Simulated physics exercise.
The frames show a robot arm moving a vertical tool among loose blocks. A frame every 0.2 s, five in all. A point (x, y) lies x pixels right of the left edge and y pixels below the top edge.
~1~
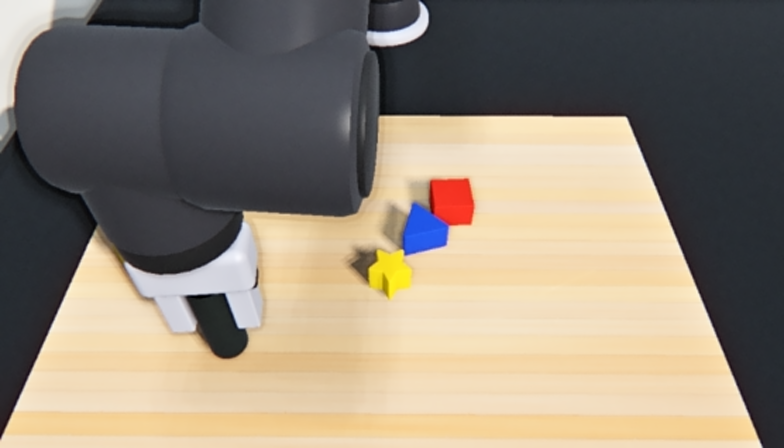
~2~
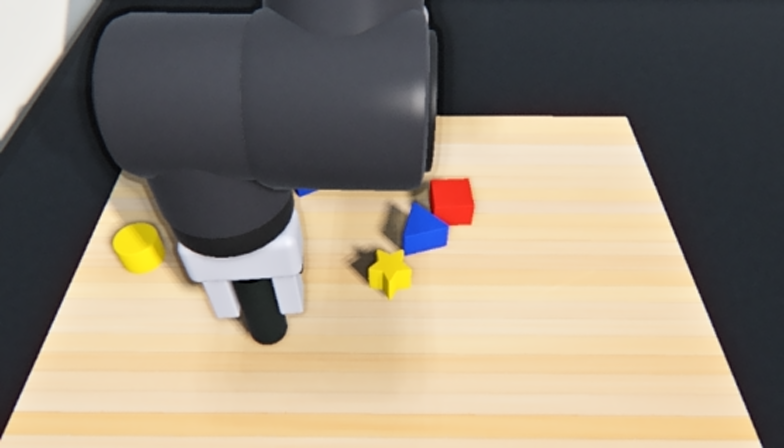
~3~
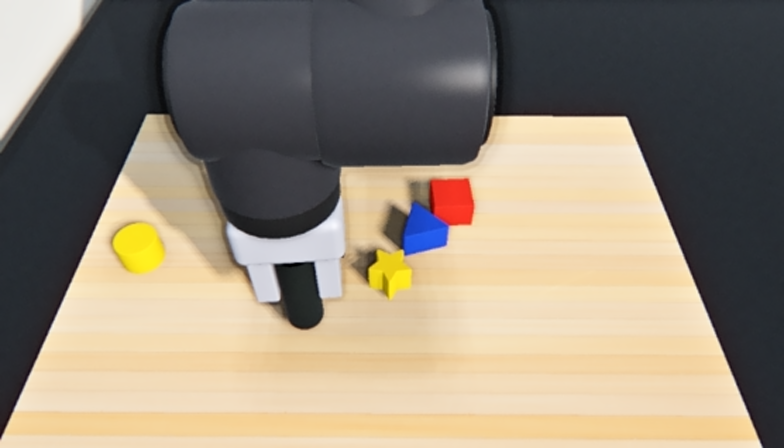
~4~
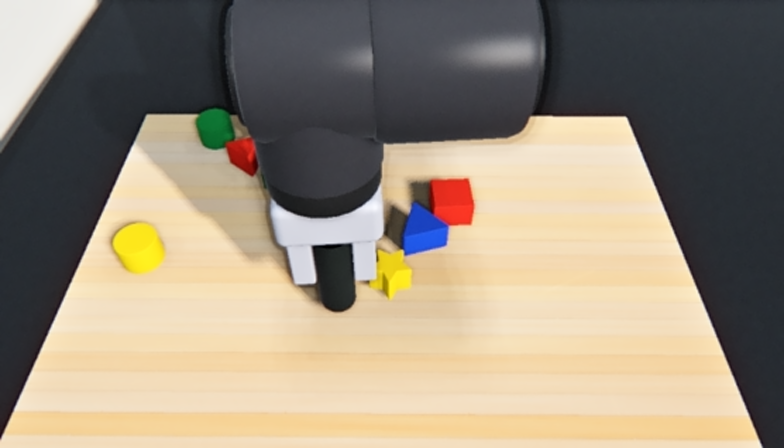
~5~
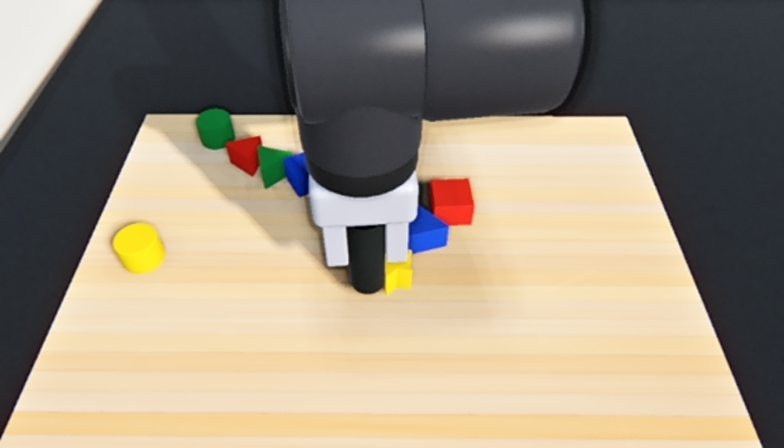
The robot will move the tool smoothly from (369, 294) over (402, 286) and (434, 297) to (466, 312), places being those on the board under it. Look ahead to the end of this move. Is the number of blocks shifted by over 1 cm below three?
The answer is yes.
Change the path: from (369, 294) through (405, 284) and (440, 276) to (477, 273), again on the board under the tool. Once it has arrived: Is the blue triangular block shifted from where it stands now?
That would be a yes.
On the path given first. Halfway along, tool (420, 278); yellow star-shaped block (424, 246), turned 45° anticlockwise; blue triangular block (424, 218).
At the end, tool (468, 300); yellow star-shaped block (424, 247), turned 50° anticlockwise; blue triangular block (424, 218).
